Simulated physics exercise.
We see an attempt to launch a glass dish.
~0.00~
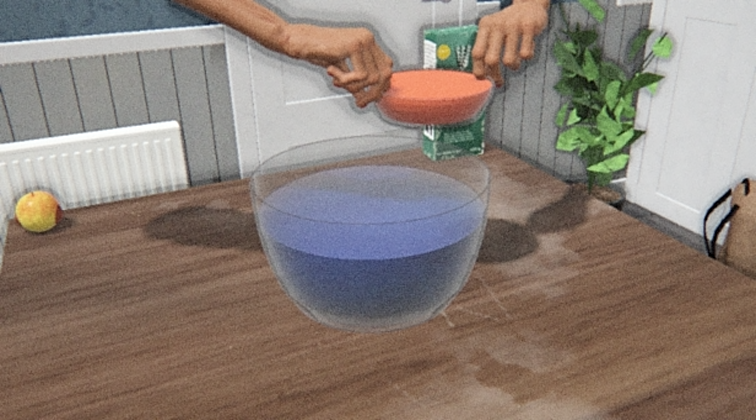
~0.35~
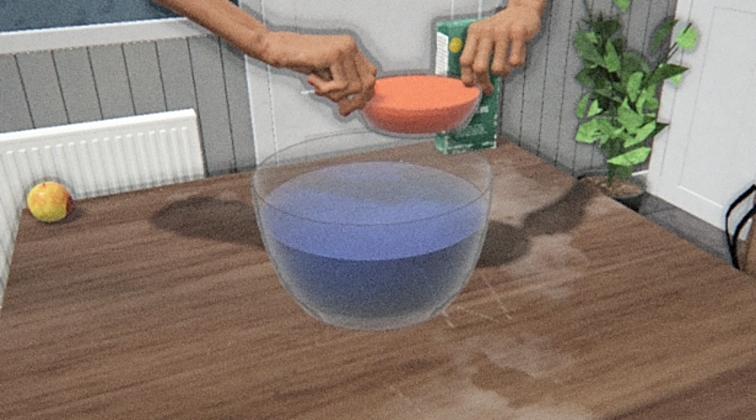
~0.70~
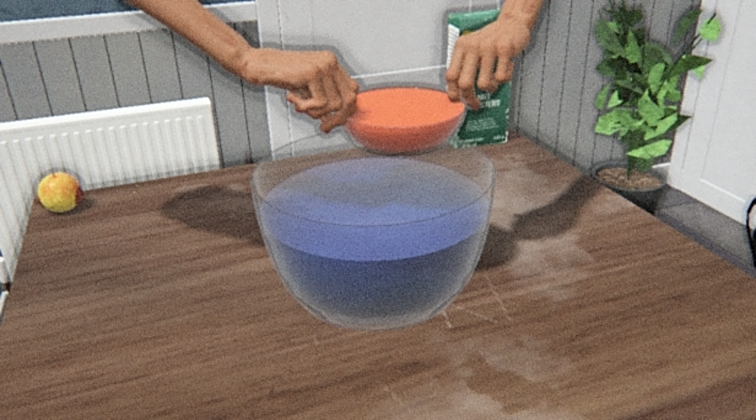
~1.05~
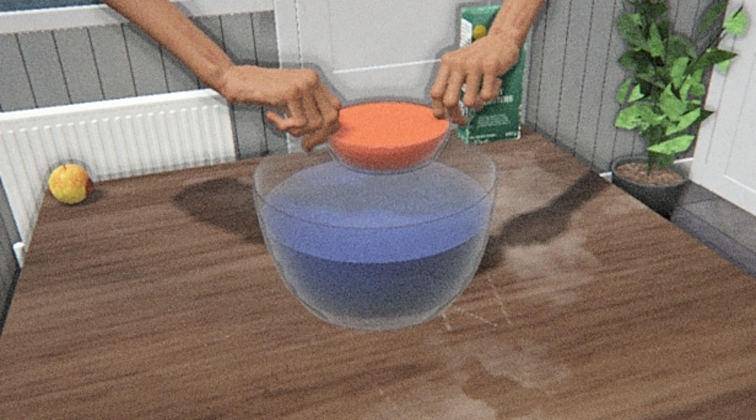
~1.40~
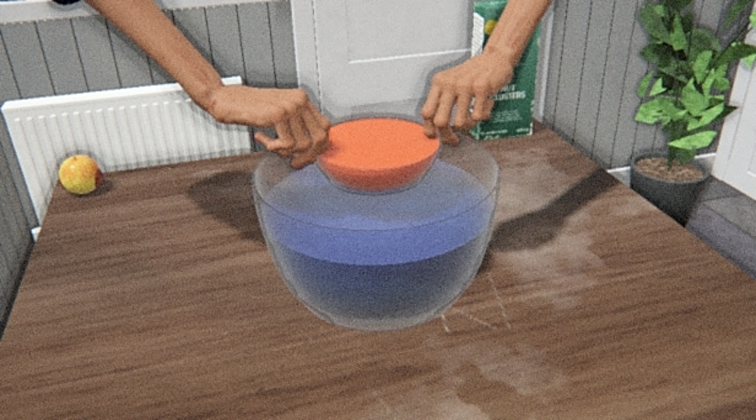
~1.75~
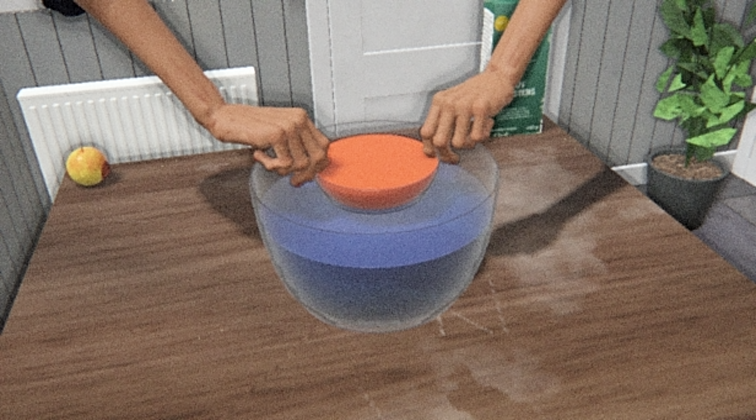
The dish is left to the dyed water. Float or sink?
It fills and founders.
After 2.2 s, the dish dips into the dyed water.
After 2.8 s, dyed water pours in over its rim.
After 5.0 s, the dish lies on the bottom.
